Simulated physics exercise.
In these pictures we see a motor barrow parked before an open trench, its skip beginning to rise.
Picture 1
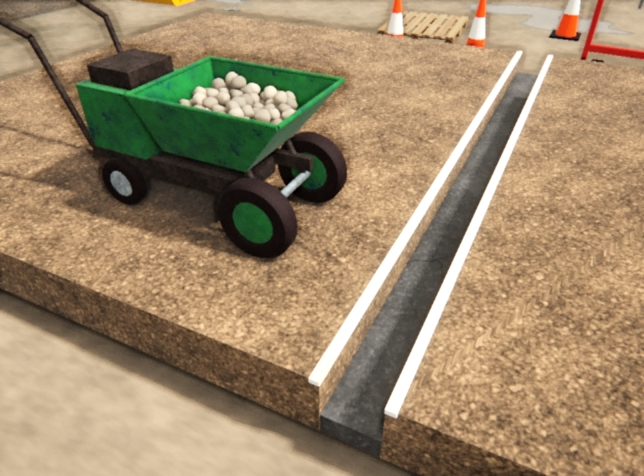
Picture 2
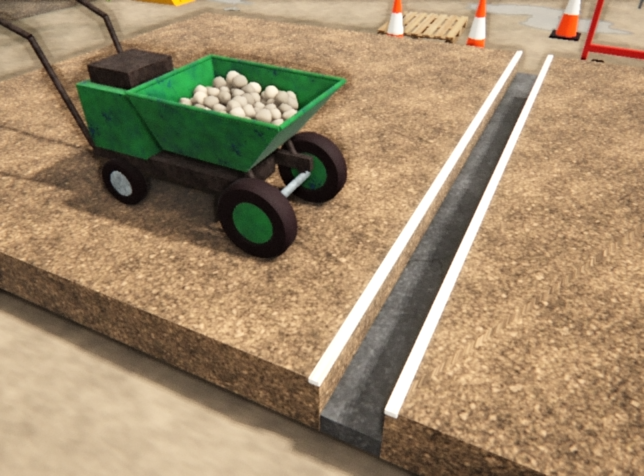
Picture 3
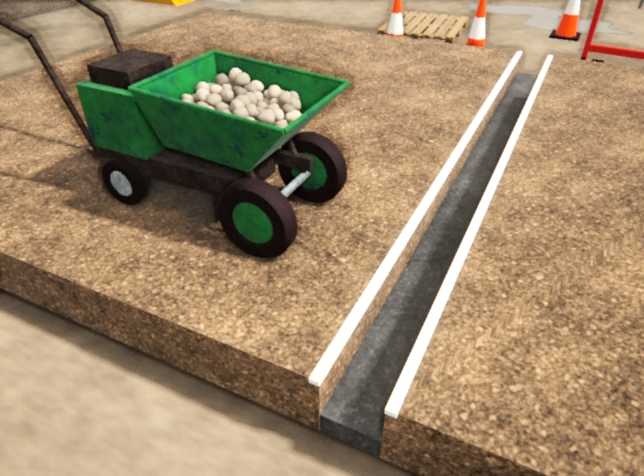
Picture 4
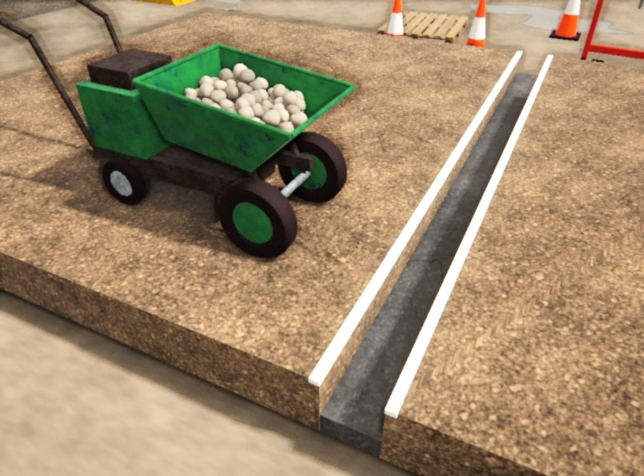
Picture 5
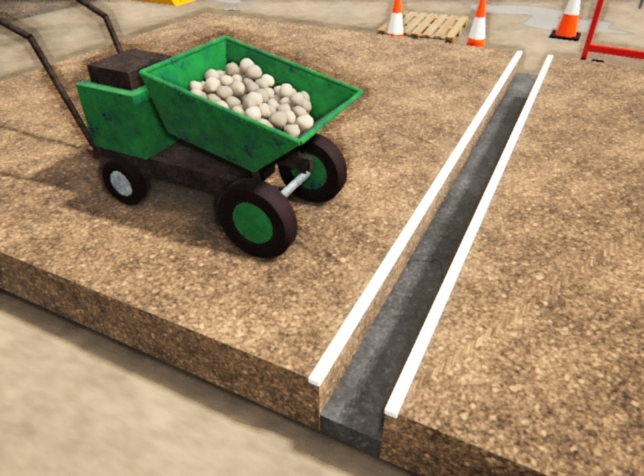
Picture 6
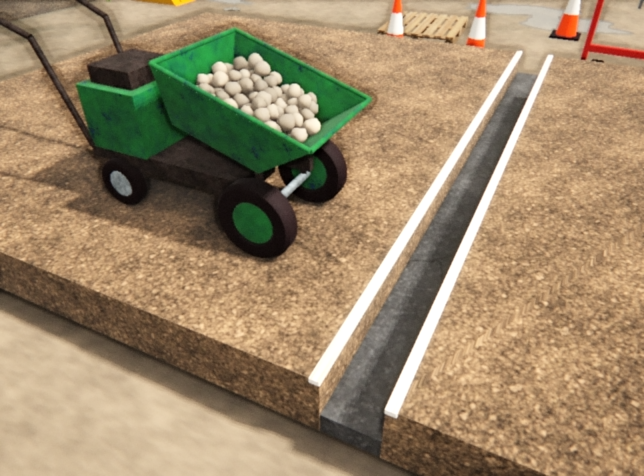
Beside a narrow open trench, a parked green motor barrow slowly tilts its skip of pale pebbles.
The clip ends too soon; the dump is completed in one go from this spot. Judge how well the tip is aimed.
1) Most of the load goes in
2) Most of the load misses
Option 1: Most of the load goes in.
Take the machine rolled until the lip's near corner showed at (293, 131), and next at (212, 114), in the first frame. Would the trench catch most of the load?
In turn: Most of it; less than half.
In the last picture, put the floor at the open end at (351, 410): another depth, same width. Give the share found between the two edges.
The share comes to around 70 percent.
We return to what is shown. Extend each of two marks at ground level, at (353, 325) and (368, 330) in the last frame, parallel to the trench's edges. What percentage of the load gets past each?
In order: Near 100 %, then 70 %.
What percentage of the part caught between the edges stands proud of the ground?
Roughly 10 %.
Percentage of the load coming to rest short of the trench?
Close to 0 in a hundred.
Soon, skip tipped steeply; all in the skip.
A while on, skip tipped steeply; most in the skip; a stray few short of the trench; a small part in or heaped over the trench; a stray few falling.
Towards the end, skip tipped right over; a small part in the skip; a stray few short of the trench; nearly all in or heaped over the trench; a stray few beyond it.
Finally, skip tipped right over; a stray few short of the trench; nearly all in or heaped over the trench; a stray few beyond it.
